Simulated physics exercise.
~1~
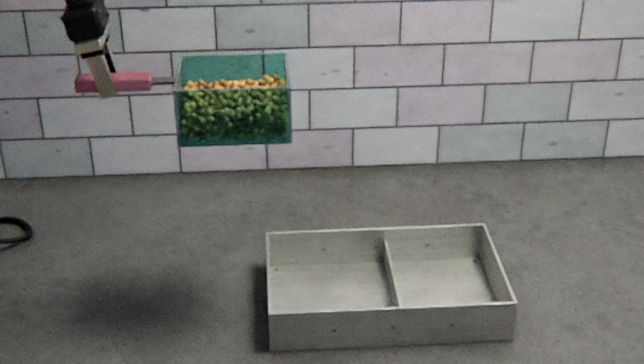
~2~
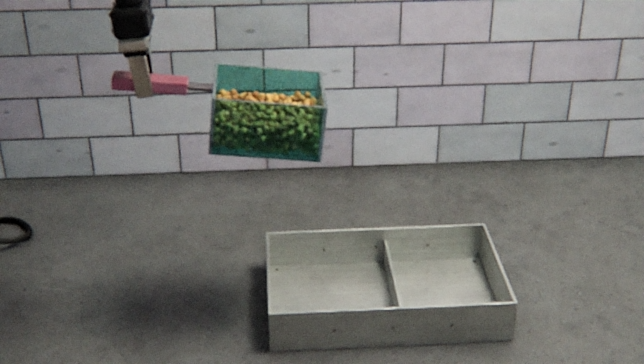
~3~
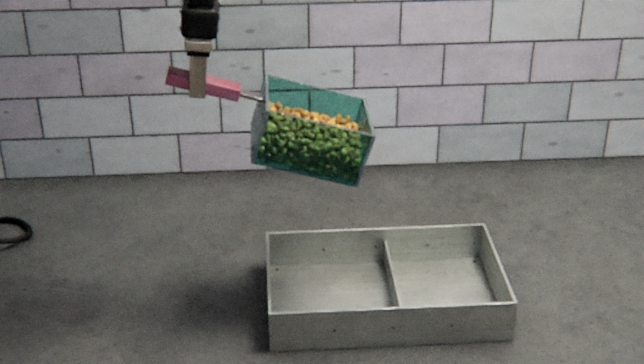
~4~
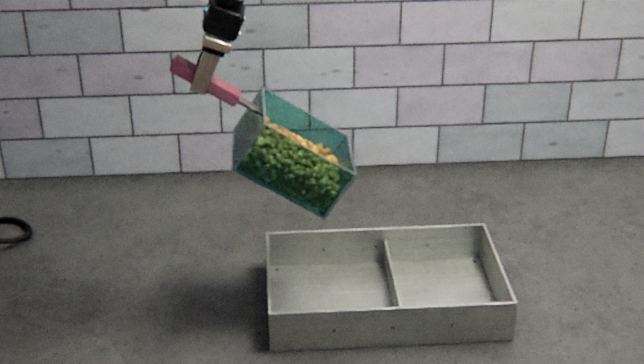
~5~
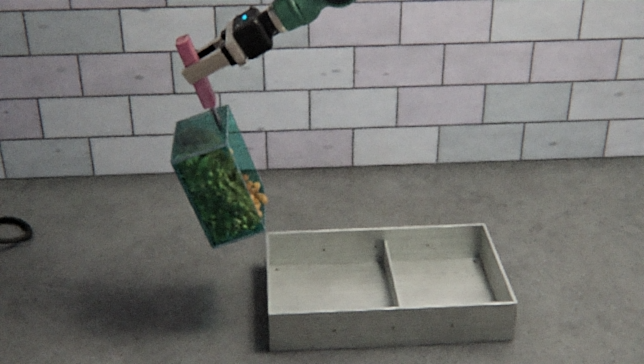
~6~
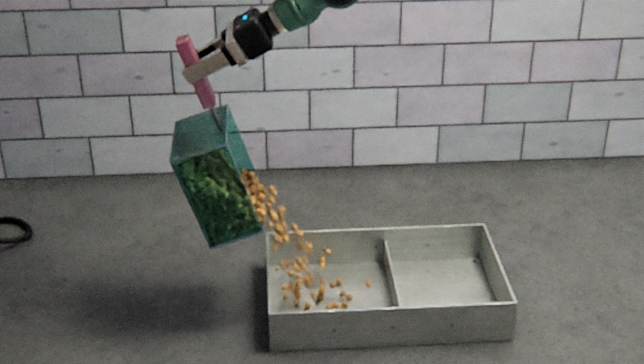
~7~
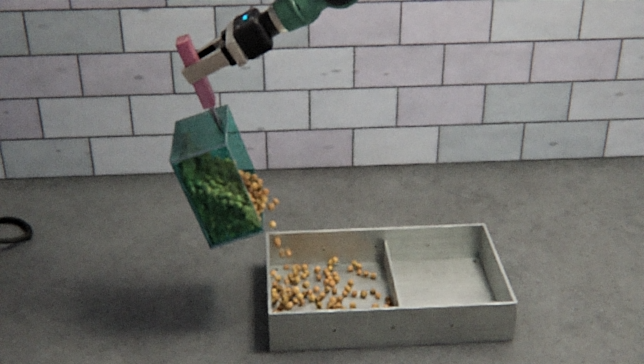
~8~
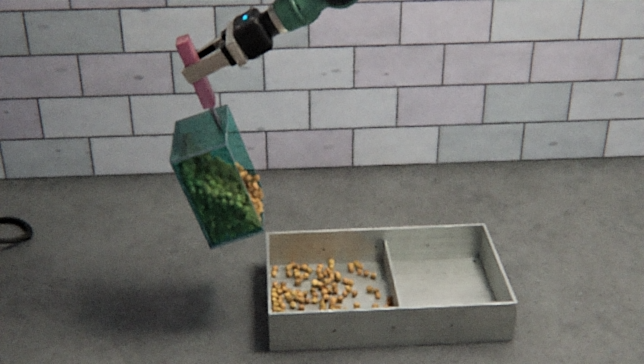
On a grey surface before a wall of pale bricks, seen from the front and slightly above, a robot arm grips a teal see-through box by a pink handle. The box holds green pieces with tan chickpeas on top, and an open grey crate with a cross wall sits at the lower right. The arm carries the box right and downward, tipping it forward, then draws it back left as it tilts steeply. Tan chickpeas spill over its edge into the crate's left part. The stream stops, leaving them scattered there, the right part empty and the tilted box still largely full.
